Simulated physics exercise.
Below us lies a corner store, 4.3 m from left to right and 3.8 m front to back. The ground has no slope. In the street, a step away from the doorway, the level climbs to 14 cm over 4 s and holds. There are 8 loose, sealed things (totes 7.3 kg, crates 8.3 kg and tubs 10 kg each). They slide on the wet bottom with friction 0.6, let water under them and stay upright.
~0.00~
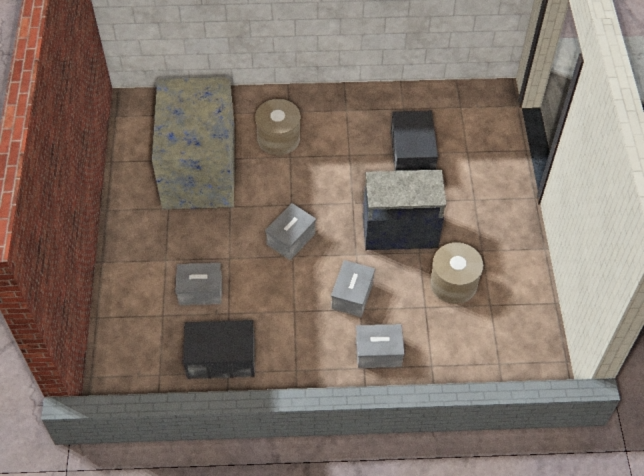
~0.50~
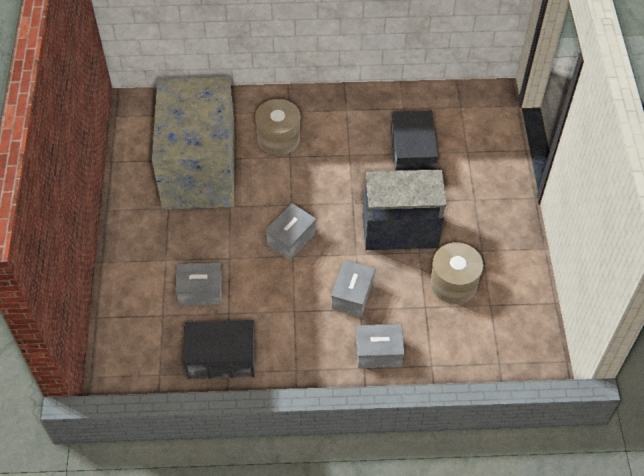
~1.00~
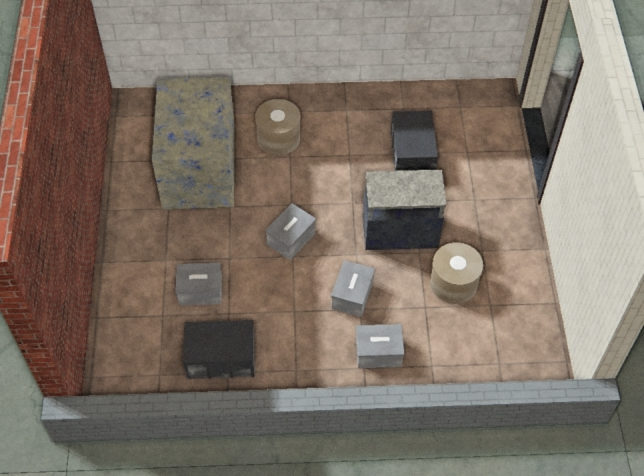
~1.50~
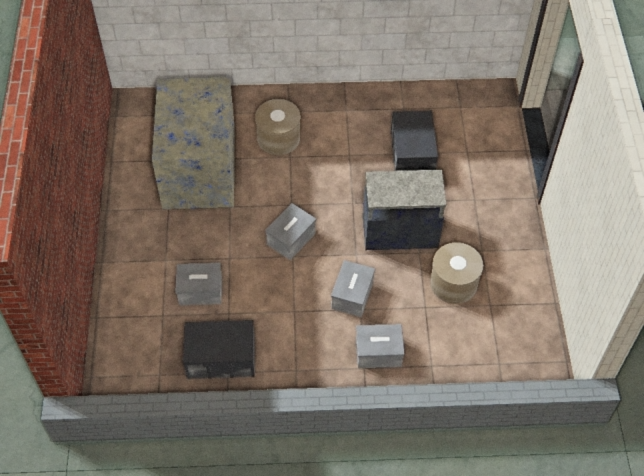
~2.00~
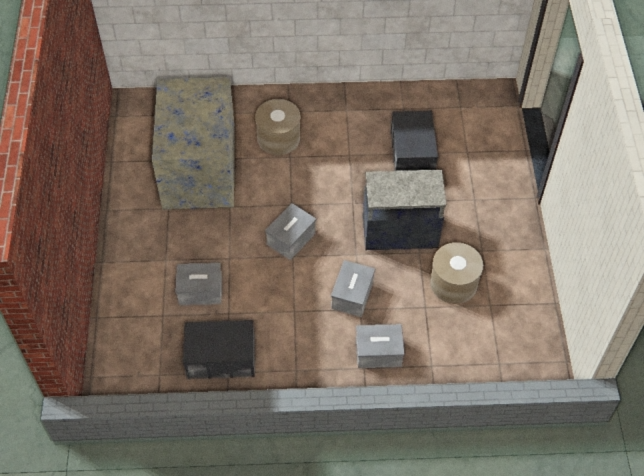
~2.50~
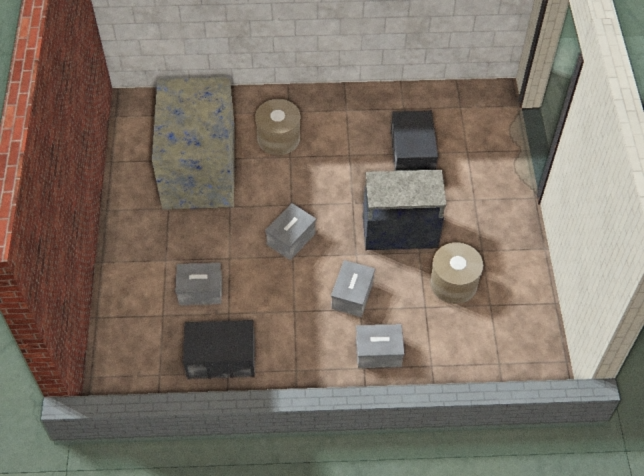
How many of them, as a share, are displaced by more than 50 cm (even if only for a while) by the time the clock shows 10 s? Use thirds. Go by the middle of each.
That comes to under a third.
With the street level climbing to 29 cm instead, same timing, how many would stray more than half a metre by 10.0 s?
Then 7.
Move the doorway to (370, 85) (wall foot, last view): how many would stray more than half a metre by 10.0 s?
Then 1.
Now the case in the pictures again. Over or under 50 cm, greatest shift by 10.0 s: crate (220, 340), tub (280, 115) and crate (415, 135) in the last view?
In turn: Under, more, more.
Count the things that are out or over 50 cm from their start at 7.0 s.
I count 1.
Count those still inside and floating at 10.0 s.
1 of them.
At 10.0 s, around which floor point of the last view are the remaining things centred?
Near (289, 270).
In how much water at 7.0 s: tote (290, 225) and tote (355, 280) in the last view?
Roughly 2 and 1 cm.
After 3.5 s 0 of 8 are over 50 cm from their spots; 0 afloat.
After 4.5 s 0 of 8 are over 50 cm from their spots; 0 afloat.
After 7.0 s 1 of 8 are over 50 cm from their spots; 1 afloat.
After 10.0 s 2 of 8 are over 50 cm from their spots, and 2 have been at some point; 1 afloat.
